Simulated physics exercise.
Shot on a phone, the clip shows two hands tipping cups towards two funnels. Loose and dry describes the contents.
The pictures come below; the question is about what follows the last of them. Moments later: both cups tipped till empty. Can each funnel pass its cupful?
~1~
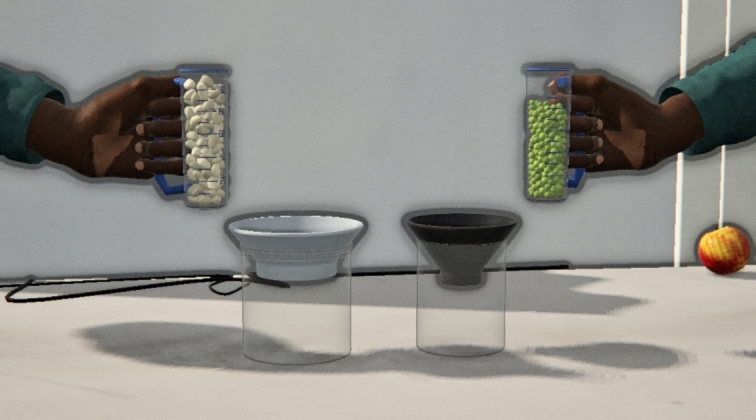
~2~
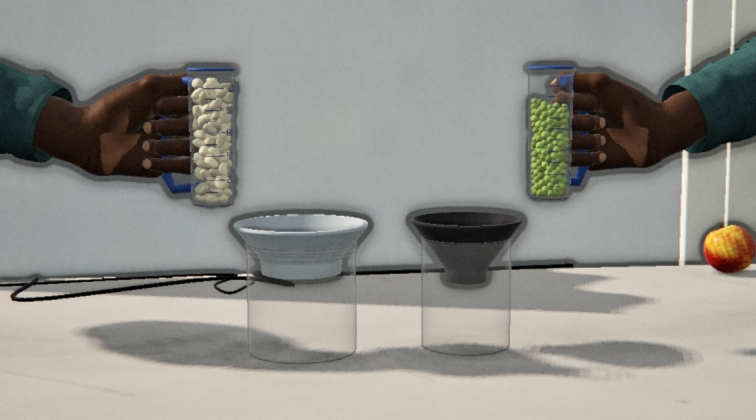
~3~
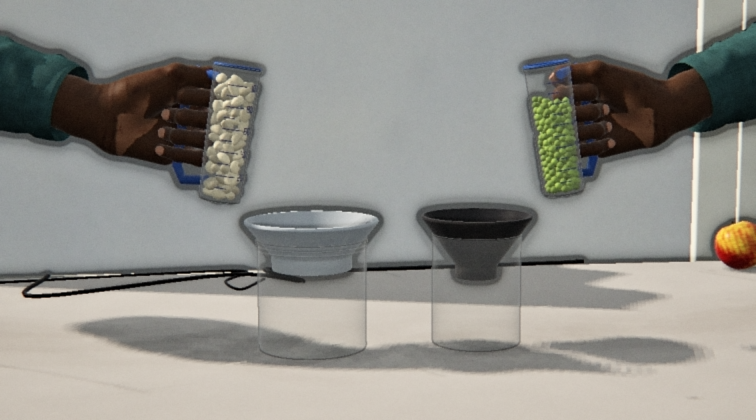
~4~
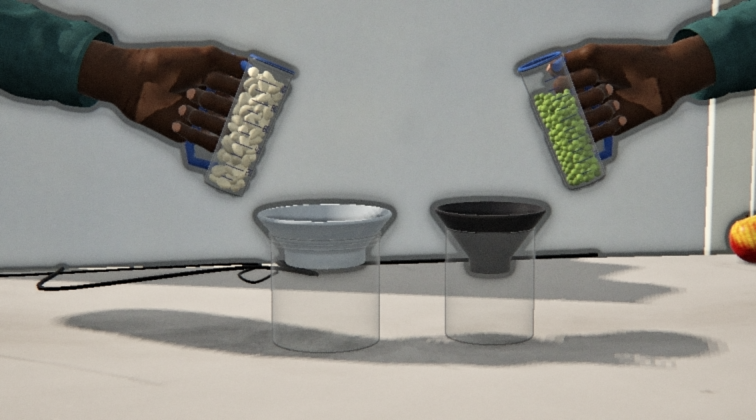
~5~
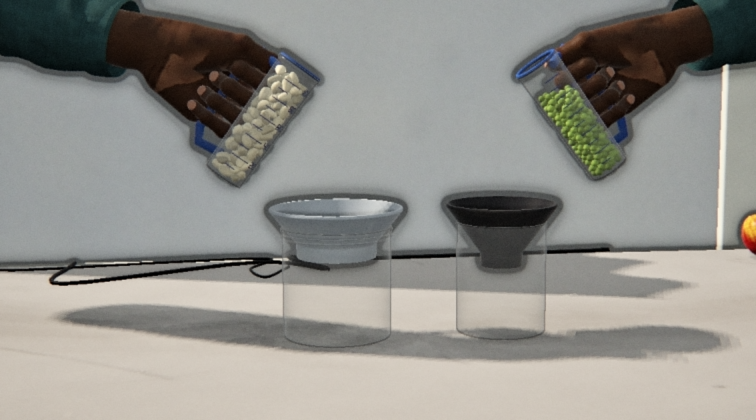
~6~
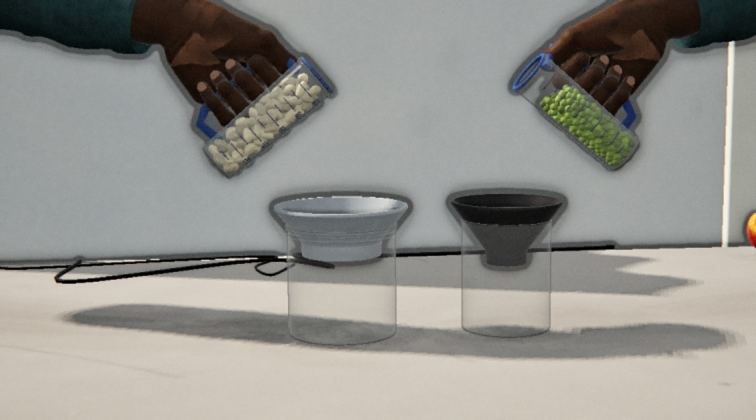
Outcome: Left funnel: Ends up empty. Right funnel: Ends up empty.
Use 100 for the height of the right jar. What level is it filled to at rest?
Around 20 per cent.
Then, 0.40 s past the last view, left, all still in the cup; right, all still in the cup.
Then, 0.76 s past the last view, left, nearly all still in the cup, a stray few down in the jar; right, nearly all still in the cup, a stray few in or over the funnel.
Then, 1.06 s past the last view, left, about half still in the cup, about a quarter in or over the funnel, about a quarter down in the jar; right, about a third still in the cup, about a third in or over the funnel, about a quarter down in the jar.
Finally, left, all down in the jar; right, all down in the jar.
